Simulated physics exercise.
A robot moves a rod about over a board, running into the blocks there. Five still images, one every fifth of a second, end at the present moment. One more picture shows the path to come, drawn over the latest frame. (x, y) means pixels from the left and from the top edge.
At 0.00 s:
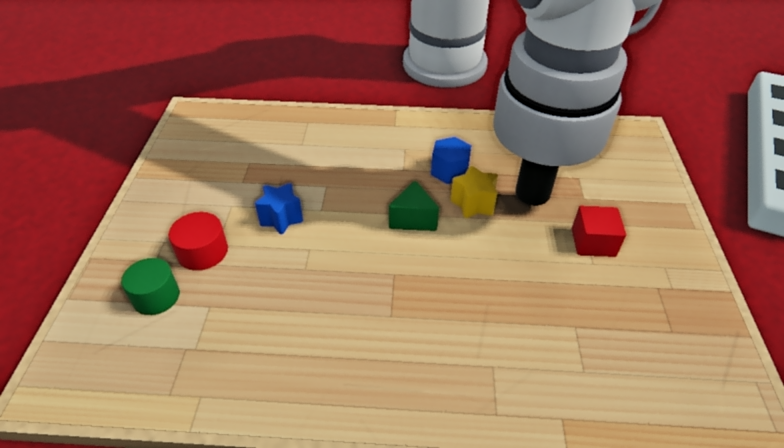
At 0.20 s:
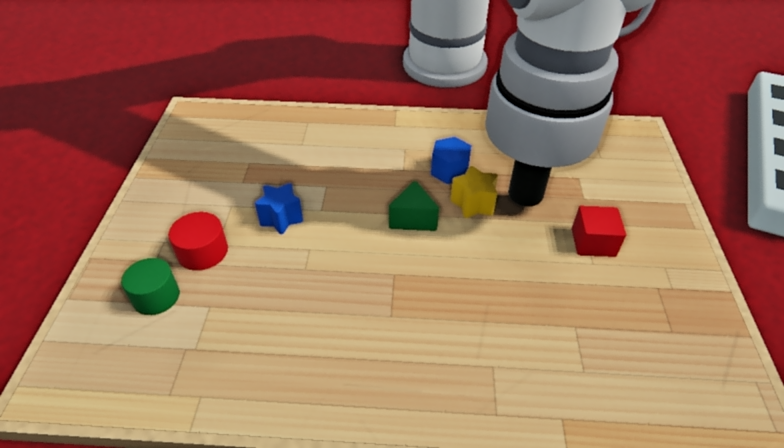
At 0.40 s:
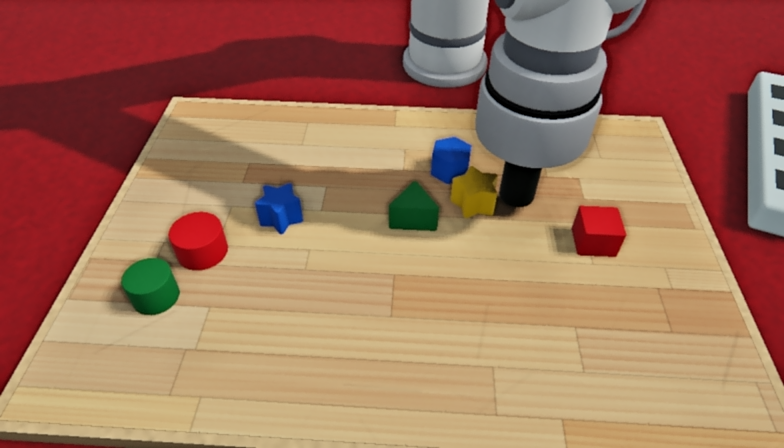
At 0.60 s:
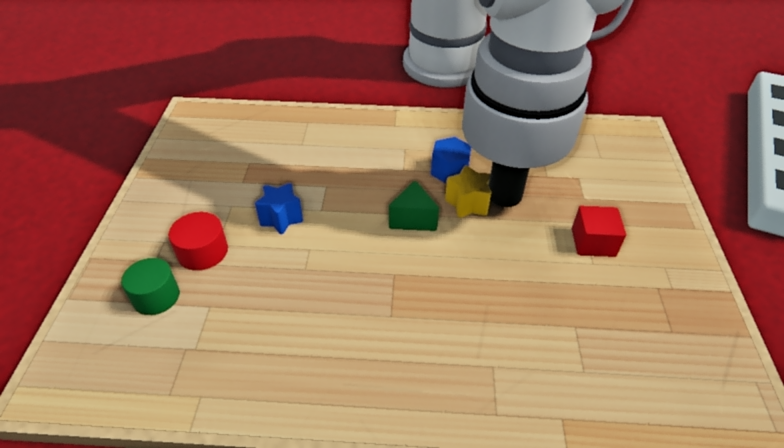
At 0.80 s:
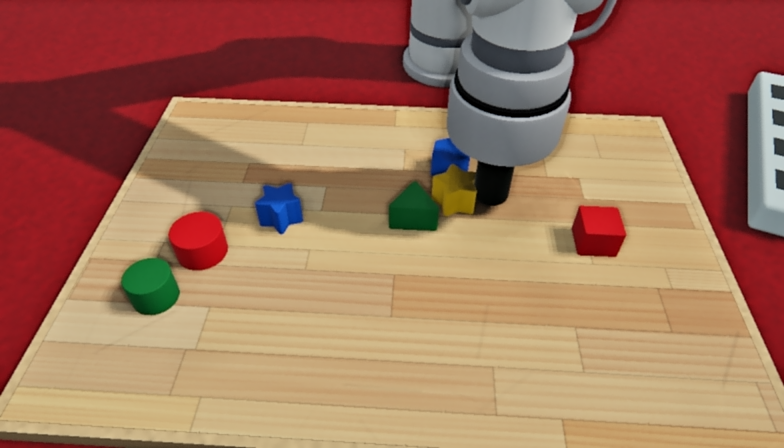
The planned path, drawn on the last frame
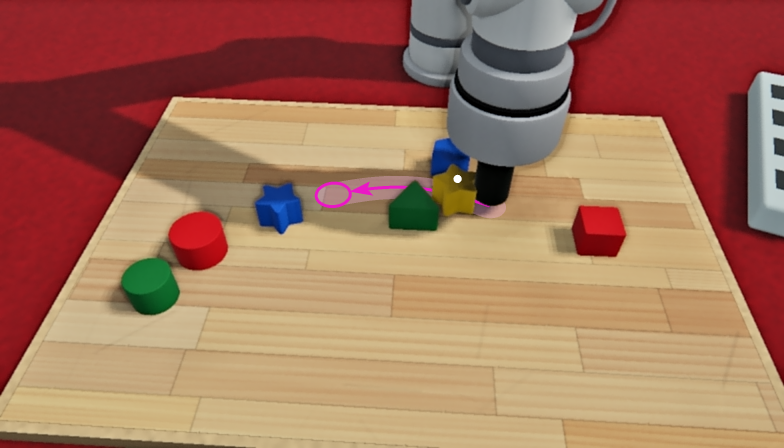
A robot arm's black rod moving left over a wooden board, nudging the yellow star slightly left while the other blocks stay still.
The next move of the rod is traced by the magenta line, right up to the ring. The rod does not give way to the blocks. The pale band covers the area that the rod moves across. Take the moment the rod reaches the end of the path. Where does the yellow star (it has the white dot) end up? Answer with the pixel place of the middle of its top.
Near (299, 166).
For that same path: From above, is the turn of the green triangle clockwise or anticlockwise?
It rotates counterclockwise.
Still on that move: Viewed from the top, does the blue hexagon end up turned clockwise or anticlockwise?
My prediction: CW.
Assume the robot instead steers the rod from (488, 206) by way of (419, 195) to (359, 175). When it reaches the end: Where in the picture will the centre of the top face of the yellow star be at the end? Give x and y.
It sits at (324, 153).
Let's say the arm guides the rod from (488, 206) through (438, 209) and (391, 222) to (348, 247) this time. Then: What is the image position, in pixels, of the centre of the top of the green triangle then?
The middle of its upper face will lie at (312, 236).
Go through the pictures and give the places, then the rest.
Rod tip (532, 195); block tops, blue star (277, 196); green triangle (414, 198); blue hexagon (452, 148); yellow star (477, 181), in the first picture.
Rod (525, 196); blocks unchanged, in the second picture.
Rod (516, 197); blocks unchanged, in the third picture.
Rod (504, 197); yellow star (472, 180), in the fourth picture.
Rod (490, 195); blue star (277, 196); green triangle (414, 198); blue hexagon (452, 148); yellow star (458, 179), in the fifth picture.
Path on the board, from (488, 206) over (438, 191) and (385, 187) to (333, 195); the dot is on the yellow star.
The first path, step by step. One third of the way, rod (437, 181); green triangle (406, 198), turned 30° anticlockwise; blue hexagon (448, 146), turned 25° clockwise; yellow star (404, 167).
Two thirds of the way, rod (385, 177); green triangle (406, 198), turned 30° anticlockwise; blue hexagon (447, 146), turned 25° clockwise; yellow star (351, 163).
At the end, rod (332, 184); blue star in place; green triangle (406, 198), turned 30° anticlockwise; blue hexagon (447, 146), turned 25° clockwise; yellow star (299, 166).
